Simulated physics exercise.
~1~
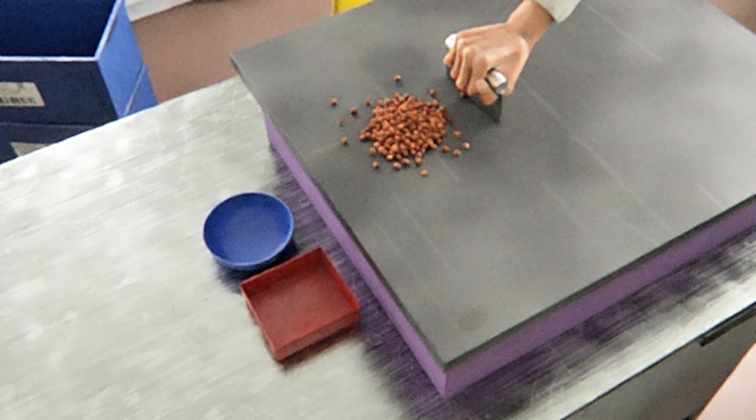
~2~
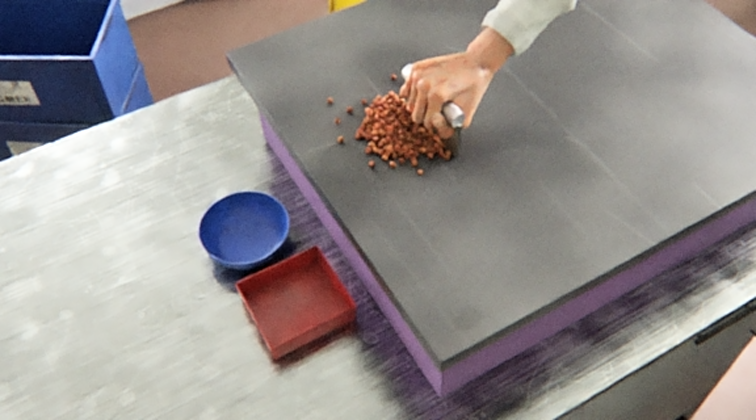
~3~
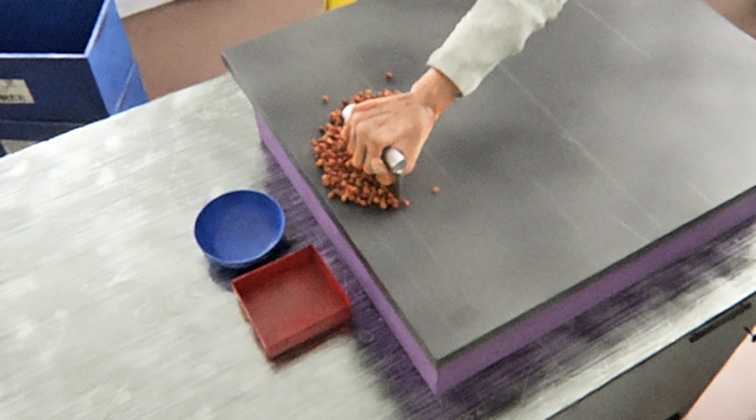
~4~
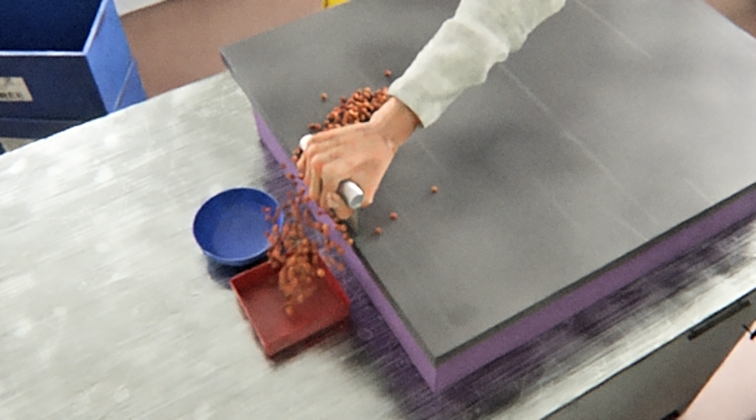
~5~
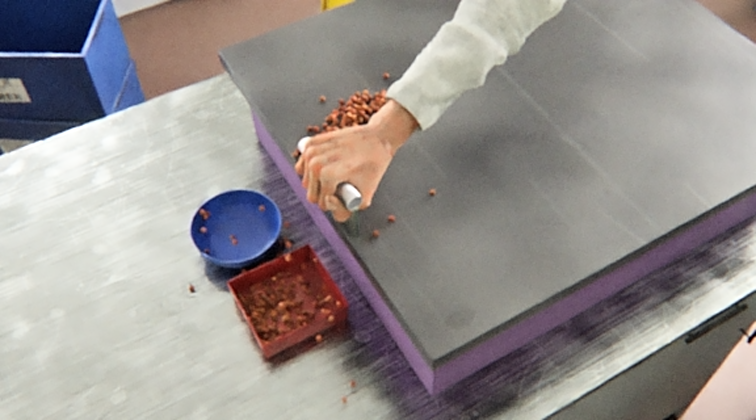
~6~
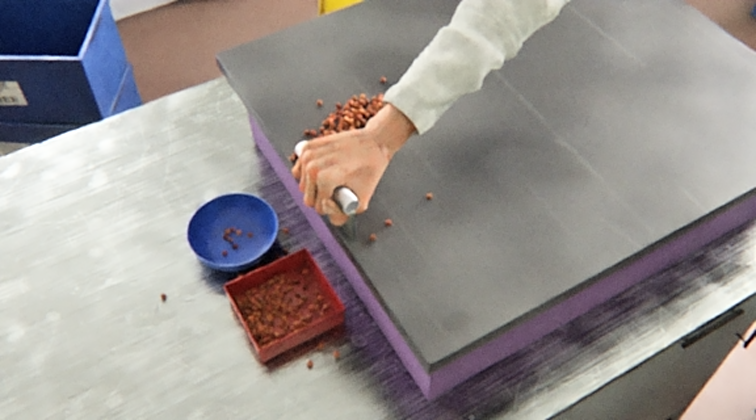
A hand in a pale sleeve grips a scraper on a dark, purple-sided slab, seen from above at an angle by a slightly swaying camera. Beside a heap of reddish-brown pellets, it starts to the right, with a blue bowl and a square red tin on the metal table below the slab's left edge. The hand pushes the scraper left and down through the heap, then stops at the edge as pellets spill over. About half land in the red tin, a few in the blue bowl and a few on the table, while many remain on the slab.
